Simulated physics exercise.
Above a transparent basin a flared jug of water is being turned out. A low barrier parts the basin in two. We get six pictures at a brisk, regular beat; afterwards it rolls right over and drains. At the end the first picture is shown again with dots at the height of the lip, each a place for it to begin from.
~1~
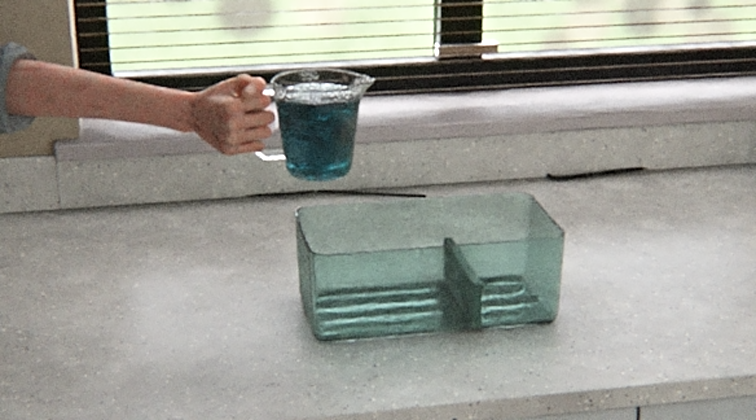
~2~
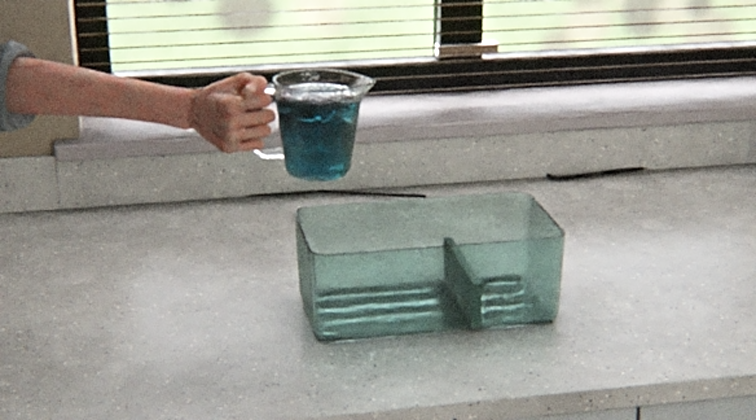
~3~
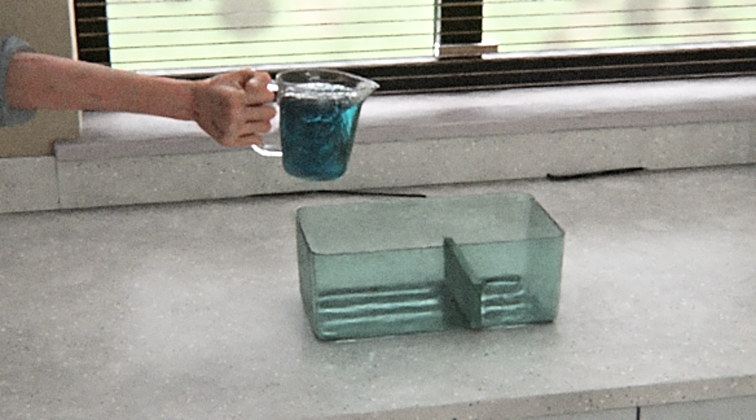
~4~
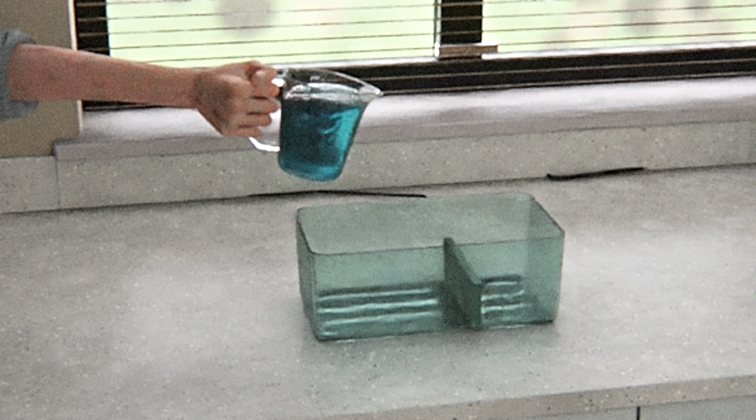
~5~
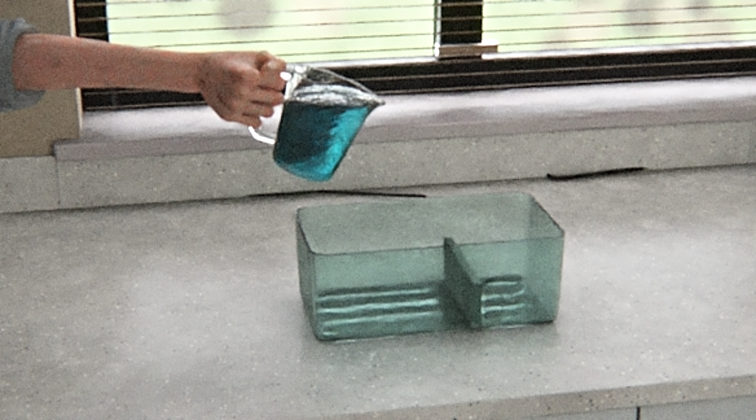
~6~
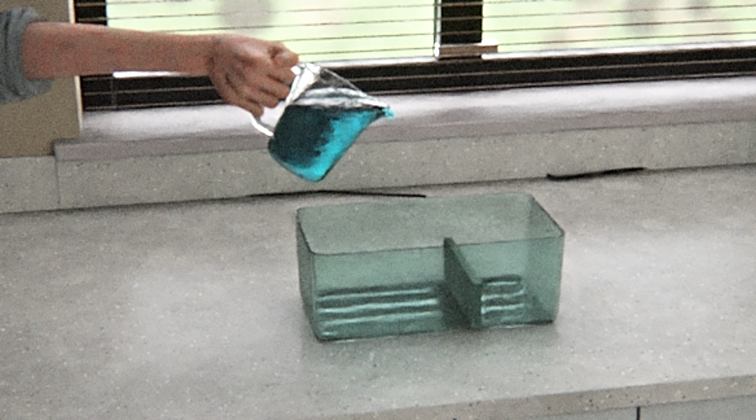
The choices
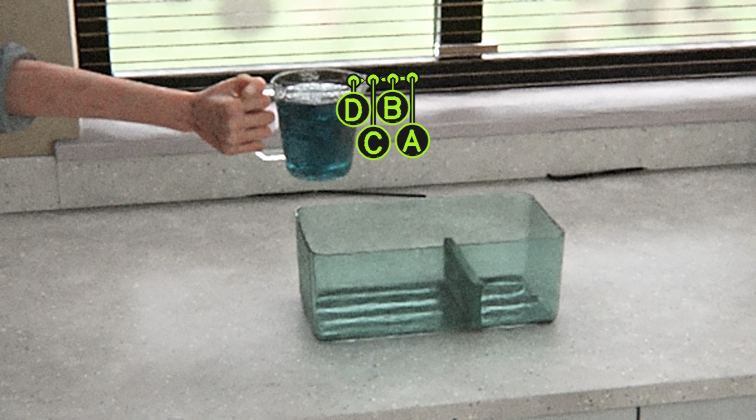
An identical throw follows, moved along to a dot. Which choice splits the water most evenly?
Spot A.
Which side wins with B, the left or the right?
More ends on the left.
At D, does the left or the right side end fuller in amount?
More ends on the left.
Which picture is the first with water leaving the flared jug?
In picture 6.
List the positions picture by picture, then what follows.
Upright, lip at (373, 80); basin from (313, 341) to (557, 320); top of the wall at (462, 259); nothing has left yet.
Upright, lip at (374, 81); nothing has left yet.
Tipped about 6°, lip at (377, 85); nothing has left yet.
Tipped about 13°, lip at (381, 92); nothing has left yet.
Tipped about 22°, lip at (385, 102); nothing has left yet.
Tipped about 33°, lip at (388, 115); water is over the lip, down to (388, 115).
On the marked copy, A at (412, 78); B at (392, 79); C at (373, 80); D at (353, 81).
With A, about 57 % ends left of the wall and 43 % right of it.
With B, about 91 % ends left of the wall and 7 % right of it.
With C, about 93 % ends left of the wall and 4 % right of it; 3 % is lost outside.
With D, about 96 % ends left of the wall and 2 % right of it.
